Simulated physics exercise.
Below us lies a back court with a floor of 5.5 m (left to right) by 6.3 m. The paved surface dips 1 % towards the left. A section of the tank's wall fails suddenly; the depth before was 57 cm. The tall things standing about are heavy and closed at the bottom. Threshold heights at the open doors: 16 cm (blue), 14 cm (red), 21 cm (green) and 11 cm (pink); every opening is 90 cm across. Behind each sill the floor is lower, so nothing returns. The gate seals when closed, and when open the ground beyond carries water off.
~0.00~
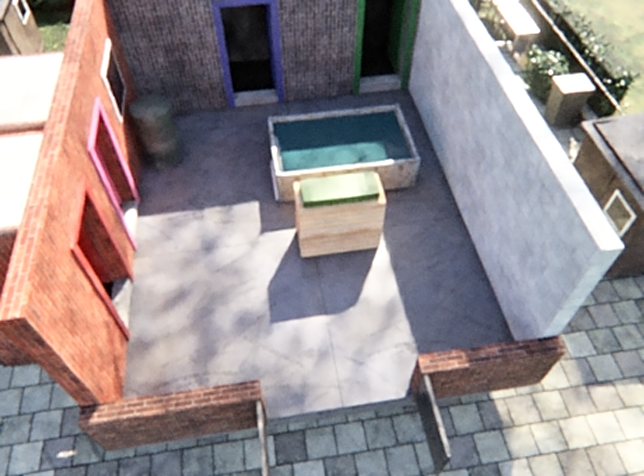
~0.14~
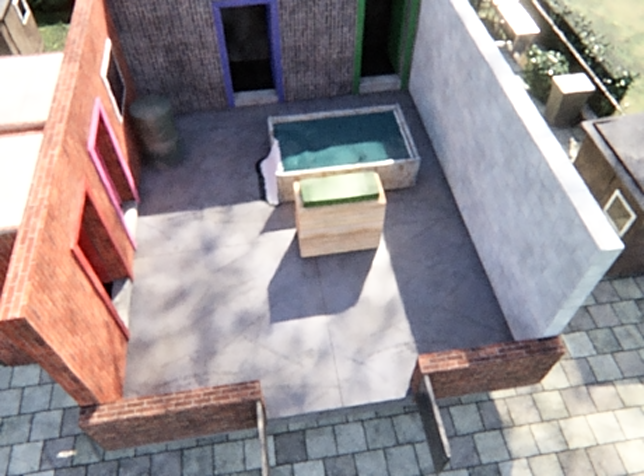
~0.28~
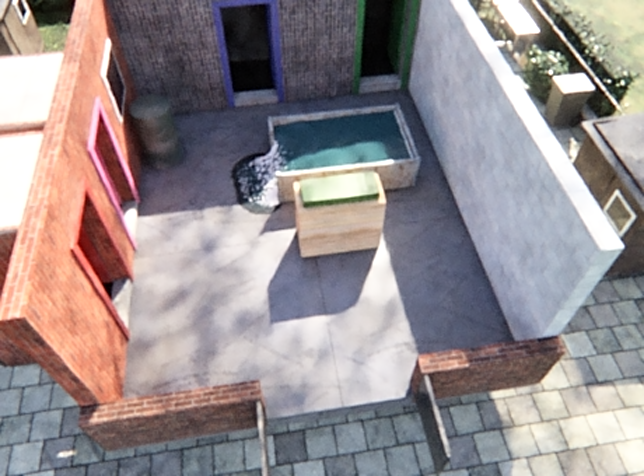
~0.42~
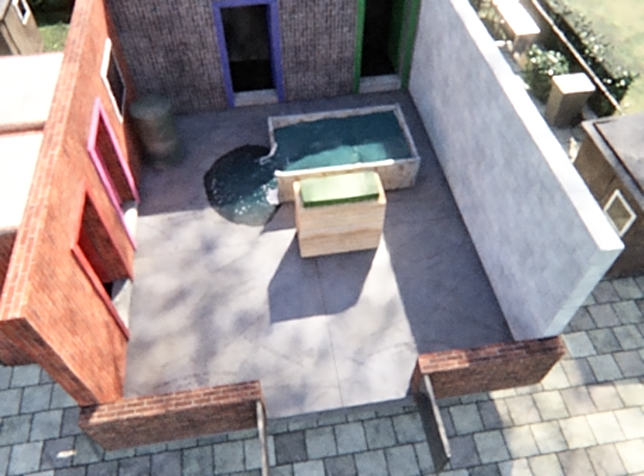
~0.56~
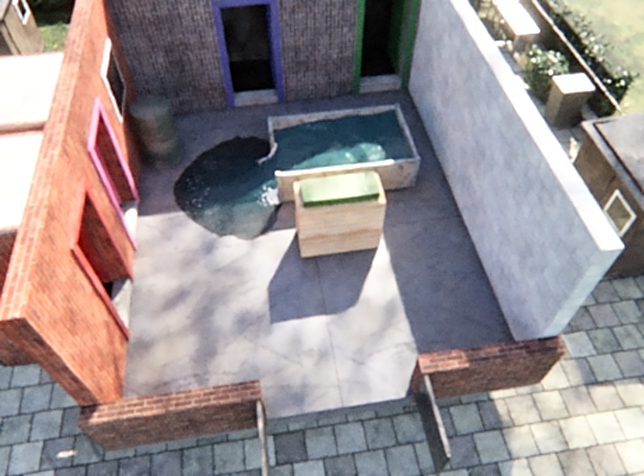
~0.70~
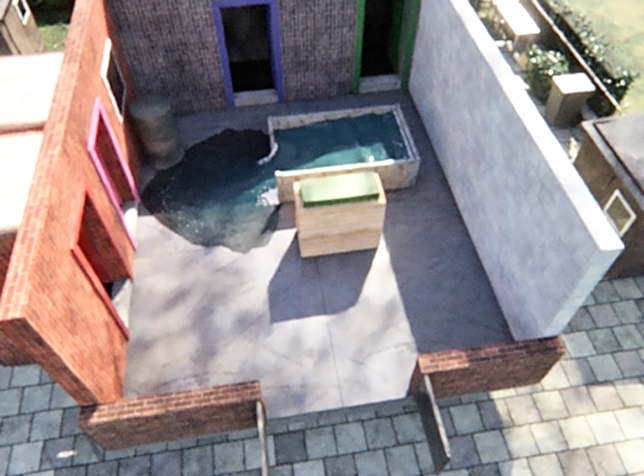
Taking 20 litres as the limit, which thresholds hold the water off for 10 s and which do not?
Door by door: At the blue door it does not reach the limit; at the red door it does not reach the limit; at the green door it keeps below the limit; at the pink door it goes over the limit.
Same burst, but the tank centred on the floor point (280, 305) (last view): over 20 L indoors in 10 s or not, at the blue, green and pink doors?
Then: Blue under, green under, pink not over.
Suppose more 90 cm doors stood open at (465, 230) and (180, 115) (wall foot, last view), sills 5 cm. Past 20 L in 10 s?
In turn: Under, above.
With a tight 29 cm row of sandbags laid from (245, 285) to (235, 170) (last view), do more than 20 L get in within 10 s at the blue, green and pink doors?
Then: Blue below, green below, pink under.
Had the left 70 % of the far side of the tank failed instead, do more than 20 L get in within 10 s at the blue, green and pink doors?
Then: Blue above, green below, pink under.
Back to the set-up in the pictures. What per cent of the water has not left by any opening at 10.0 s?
Some 84 per cent remains.
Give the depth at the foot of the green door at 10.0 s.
Roughly 6.0 cm deep.
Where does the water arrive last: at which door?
The green one.
After 1.4 s water covers 25 % of the floor and is deepest (32 cm) near (270, 186); blue door not reached, red door not reached, green door not reached, pink door 22 cm at the sill, 25 L in.
After 2.2 s water covers 30 % of the floor and is deepest (33 cm) near (141, 180); blue door not reached, red door 15 cm at the sill, 0 L in, green door not reached, pink door 27 cm at the sill, 90 L in.
After 3.5 s water covers 40 % of the floor and is deepest (24 cm) near (123, 410); blue door 4 cm at the sill, 0 L in, red door 12 cm at the sill, 1 L in, green door not reached, pink door 20 cm at the sill, 171 L in.
After 6.0 s water covers 75 % of the floor and is deepest (15 cm) near (122, 423); blue door 5 cm at the sill, 0 L in, red door 8 cm at the sill, 1 L in, green door 1 cm at the sill, 0 L in, pink door 13 cm at the sill, 200 L in.
After 10.0 s water covers 95 % of the floor and is deepest (10 cm) near (122, 423); blue door 4 cm at the sill, 0 L in, red door 7 cm at the sill, 2 L in, green door 6 cm at the sill, 0 L in, pink door 7 cm at the sill, 204 L in.
